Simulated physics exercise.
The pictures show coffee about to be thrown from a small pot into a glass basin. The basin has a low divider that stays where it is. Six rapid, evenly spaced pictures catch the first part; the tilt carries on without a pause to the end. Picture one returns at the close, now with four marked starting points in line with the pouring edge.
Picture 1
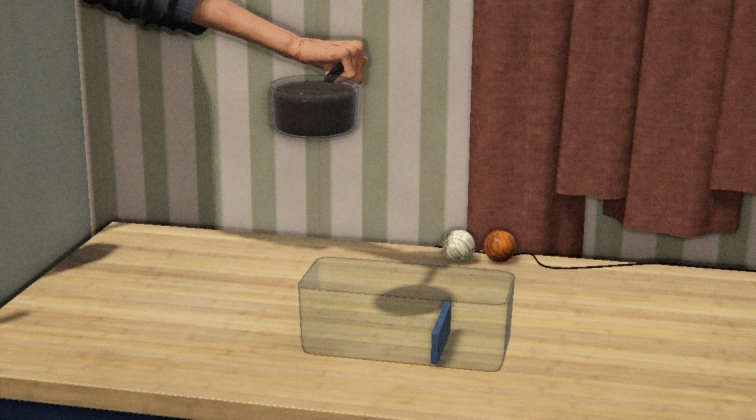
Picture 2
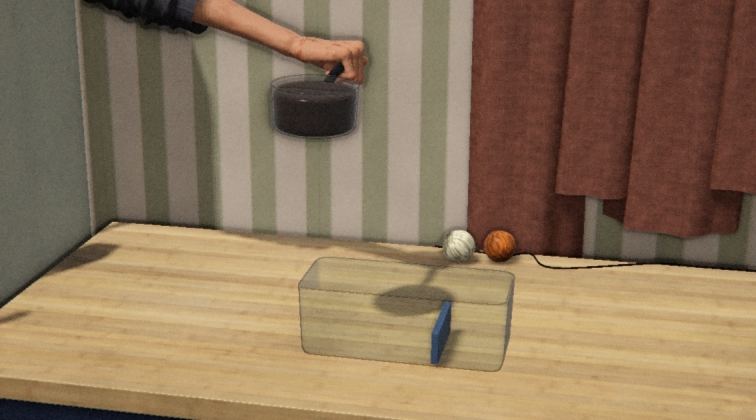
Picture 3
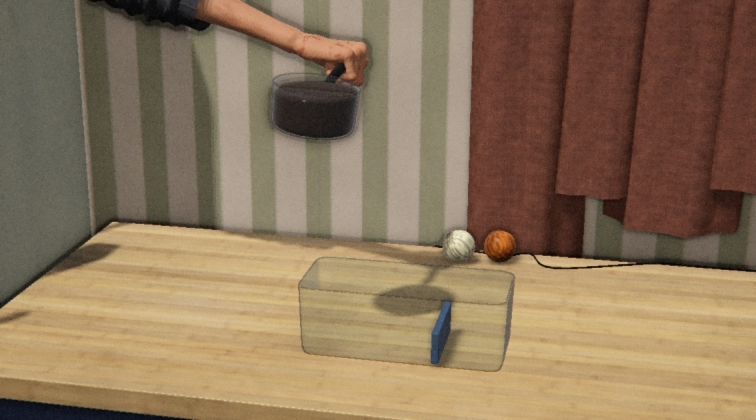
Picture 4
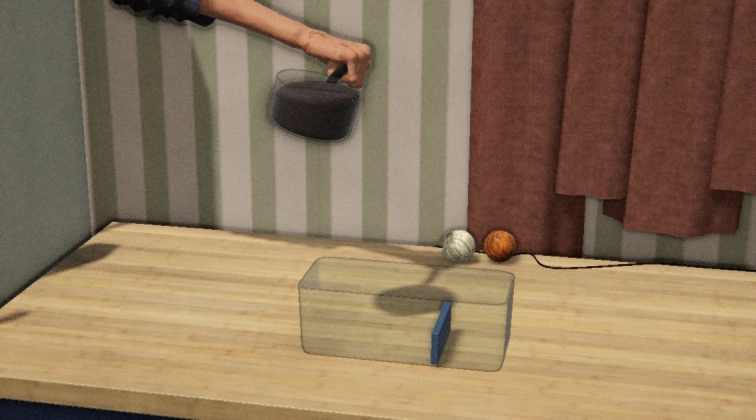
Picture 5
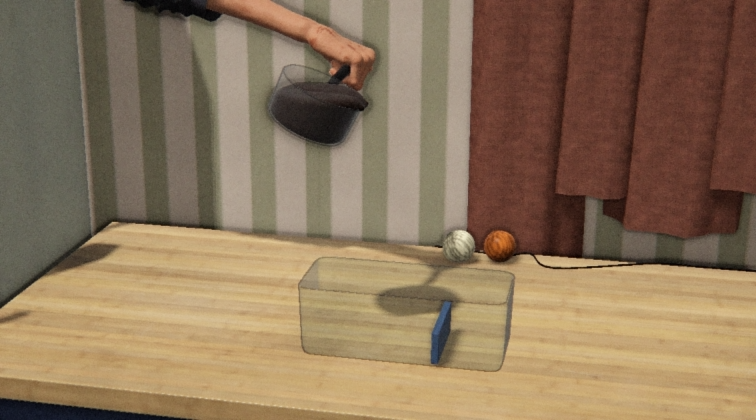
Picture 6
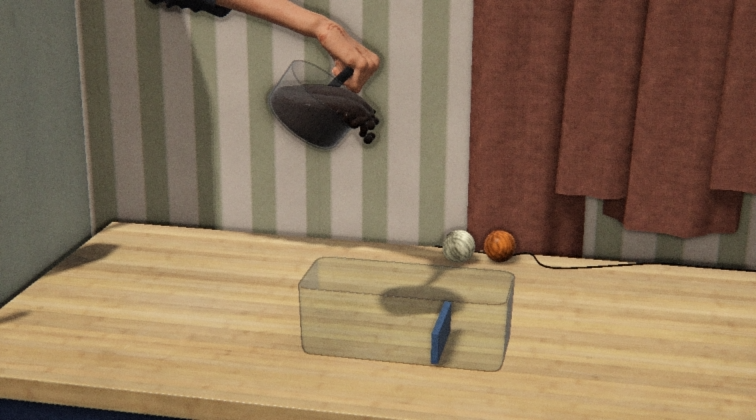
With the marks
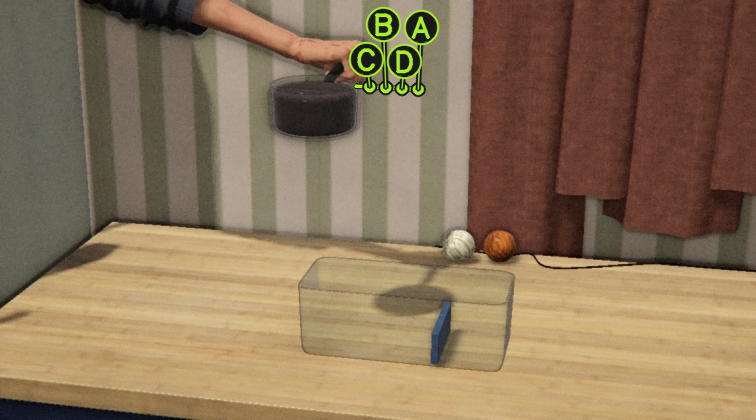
A hand tips a small pot rightward above a glass basin, and dark coffee slips over its lip.
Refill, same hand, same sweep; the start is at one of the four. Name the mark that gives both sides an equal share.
It is B.
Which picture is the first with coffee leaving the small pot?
In picture 5.
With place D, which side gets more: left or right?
The right side.
On the marked copy, A at (418, 89); B at (385, 87); C at (369, 86); D at (401, 88).
With A, about 23 % ends left of the wall and 74 % right of it; 3 % is lost outside.
With B, about 48 % ends left of the wall and 50 % right of it; 3 % is lost outside.
With C, about 73 % ends left of the wall and 22 % right of it; 5 % is lost outside.
With D, about 30 % ends left of the wall and 67 % right of it; 3 % is lost outside.
